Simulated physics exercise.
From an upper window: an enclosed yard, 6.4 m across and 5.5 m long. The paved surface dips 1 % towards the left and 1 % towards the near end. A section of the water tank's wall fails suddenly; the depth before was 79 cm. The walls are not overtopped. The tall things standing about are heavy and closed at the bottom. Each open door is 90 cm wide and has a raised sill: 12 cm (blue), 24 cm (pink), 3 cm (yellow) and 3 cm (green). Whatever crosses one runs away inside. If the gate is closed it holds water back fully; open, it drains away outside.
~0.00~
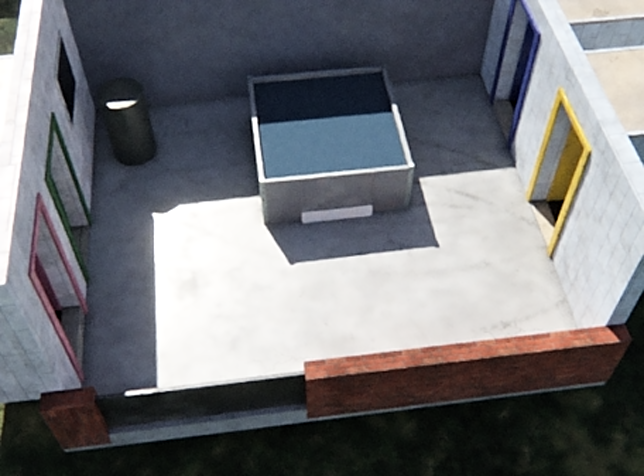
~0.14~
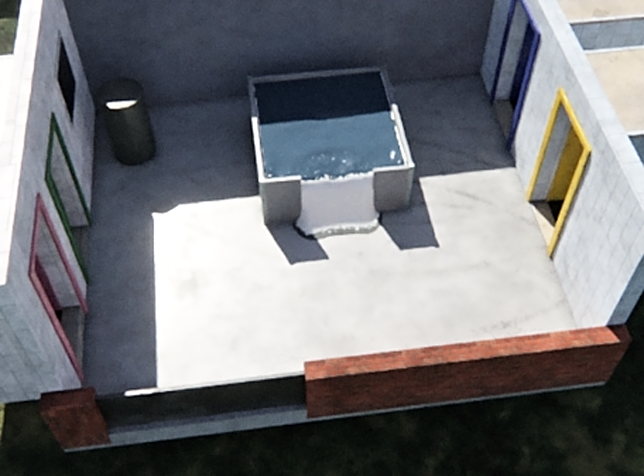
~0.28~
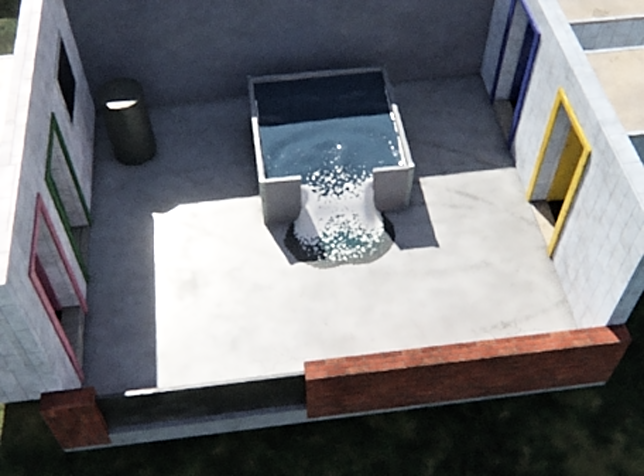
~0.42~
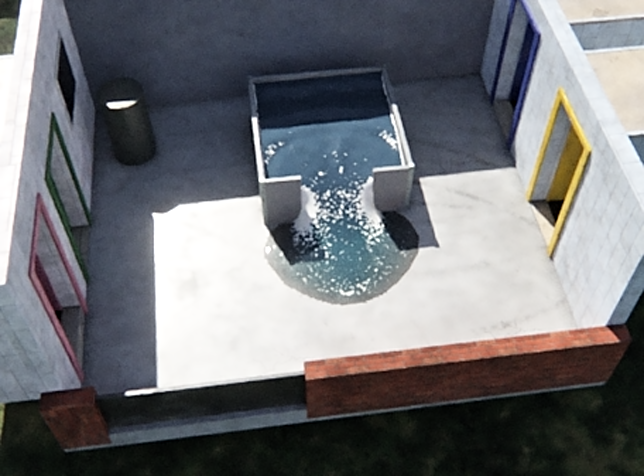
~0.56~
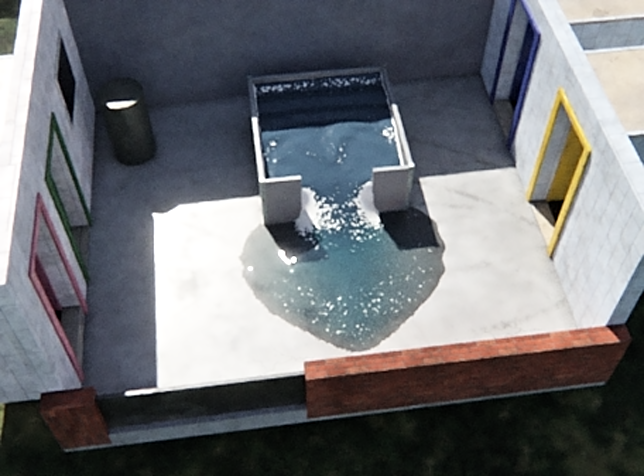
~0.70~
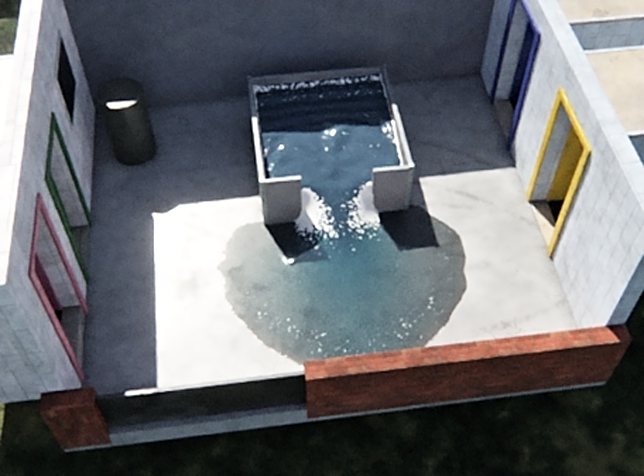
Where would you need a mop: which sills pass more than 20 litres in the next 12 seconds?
Door by door: At the blue door it does not reach the limit; at the pink door it does not reach the limit; at the yellow door it goes over the limit; at the green door it passes the limit.
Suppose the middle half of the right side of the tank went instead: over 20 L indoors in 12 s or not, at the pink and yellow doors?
Against that limit: Pink under, yellow above.
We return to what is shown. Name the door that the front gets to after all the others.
It is the blue one.
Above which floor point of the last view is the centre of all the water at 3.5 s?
Near (330, 253).
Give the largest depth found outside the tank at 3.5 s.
Up to some 31 cm.
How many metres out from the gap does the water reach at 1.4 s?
About 3.6 m.
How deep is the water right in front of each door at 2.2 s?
In cm: Blue 0, pink 8, yellow 0, green 0.
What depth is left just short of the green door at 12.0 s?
About 13.0 cm.
After 1.4 s water covers 35 % of the floor and is deepest (42 cm) near (343, 225); blue door not reached, pink door not reached, yellow door not reached, green door not reached.
After 2.2 s water covers 40 % of the floor and is deepest (48 cm) near (81, 420); blue door not reached, pink door 8 cm at the sill, 0 L in, yellow door not reached, green door not reached.
After 3.5 s water covers 65 % of the floor and is deepest (31 cm) near (81, 420); blue door 2 cm at the sill, 0 L in, pink door 24 cm at the sill, 4 L in, yellow door 7 cm at the sill, 4 L in, green door 6 cm at the sill, 0 L in.
After 7.0 s water covers 100 % of the floor and is deepest (18 cm) near (81, 420); blue door 6 cm at the sill, 0 L in, pink door 15 cm at the sill, 6 L in, yellow door 6 cm at the sill, 37 L in, green door 7 cm at the sill, 30 L in.
After 12.0 s water covers 100 % of the floor and is deepest (17 cm) near (81, 420); blue door 7 cm at the sill, 0 L in, pink door 13 cm at the sill, 6 L in, yellow door 8 cm at the sill, 64 L in, green door 13 cm at the sill, 112 L in.
